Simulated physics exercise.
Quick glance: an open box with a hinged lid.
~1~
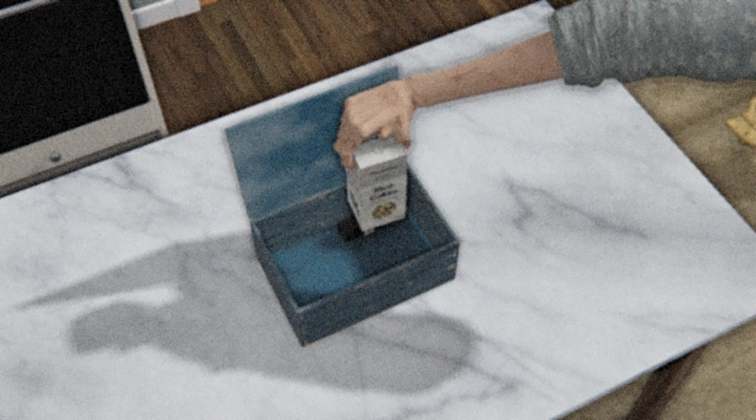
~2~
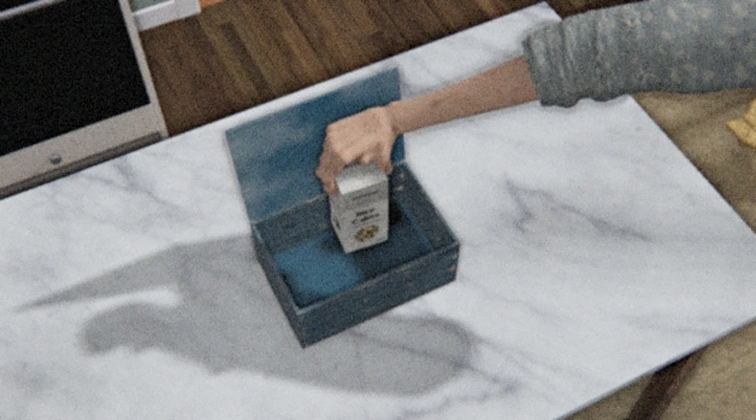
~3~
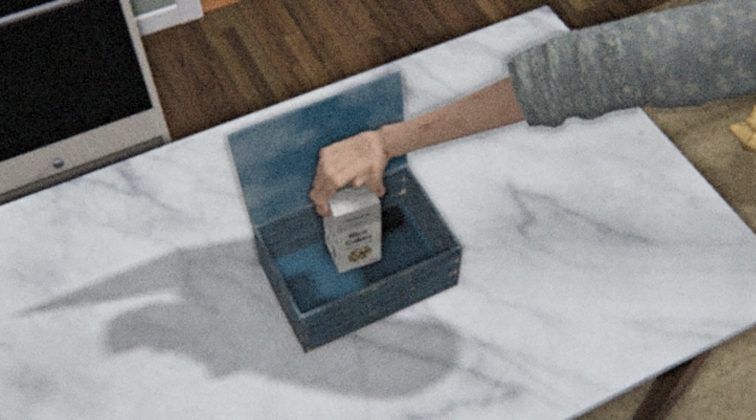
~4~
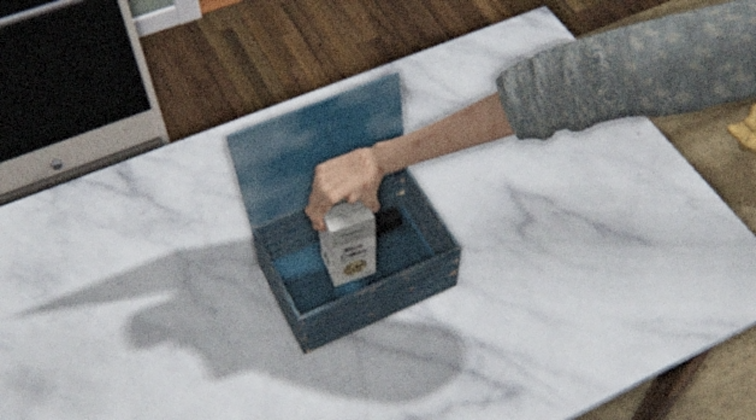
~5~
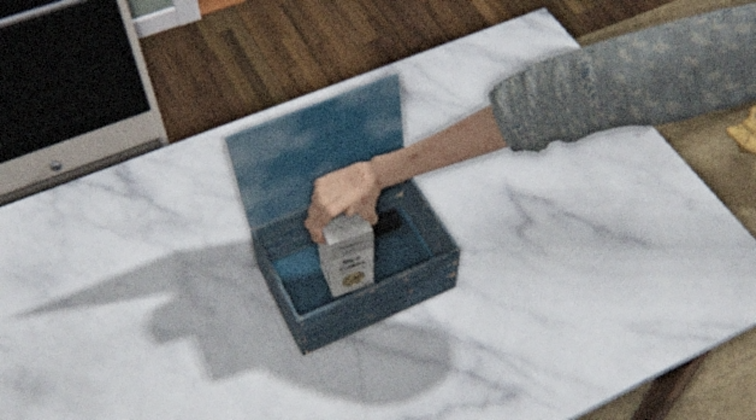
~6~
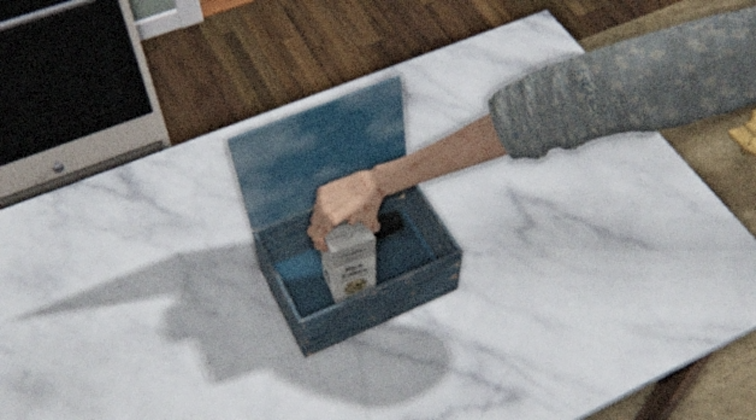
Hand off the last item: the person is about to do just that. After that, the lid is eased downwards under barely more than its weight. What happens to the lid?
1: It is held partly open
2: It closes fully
1, it is held partly open.
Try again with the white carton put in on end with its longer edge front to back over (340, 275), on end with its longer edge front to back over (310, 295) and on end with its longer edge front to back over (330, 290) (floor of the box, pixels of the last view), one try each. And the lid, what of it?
So: First go, the lid can't get down; second go, it can't get down; third go, it can't get down.
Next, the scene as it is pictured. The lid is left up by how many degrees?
It stays some 40° above the rim.
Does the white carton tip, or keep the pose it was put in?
Observation: It keeps the set orientation.
Then, 1.10 s later than the last frame, lid starting down.
Then, 1.40 s later than the last frame, lid 73° above the rim.
Then, 1.60 s later than the last frame, lid 57° above the rim.
Then, 1.70 s later than the last frame, lid 46° above the rim.
When it is over, lid 39° above the rim; both as before. End places, in pixels of the last picture, white carton near (348, 257).
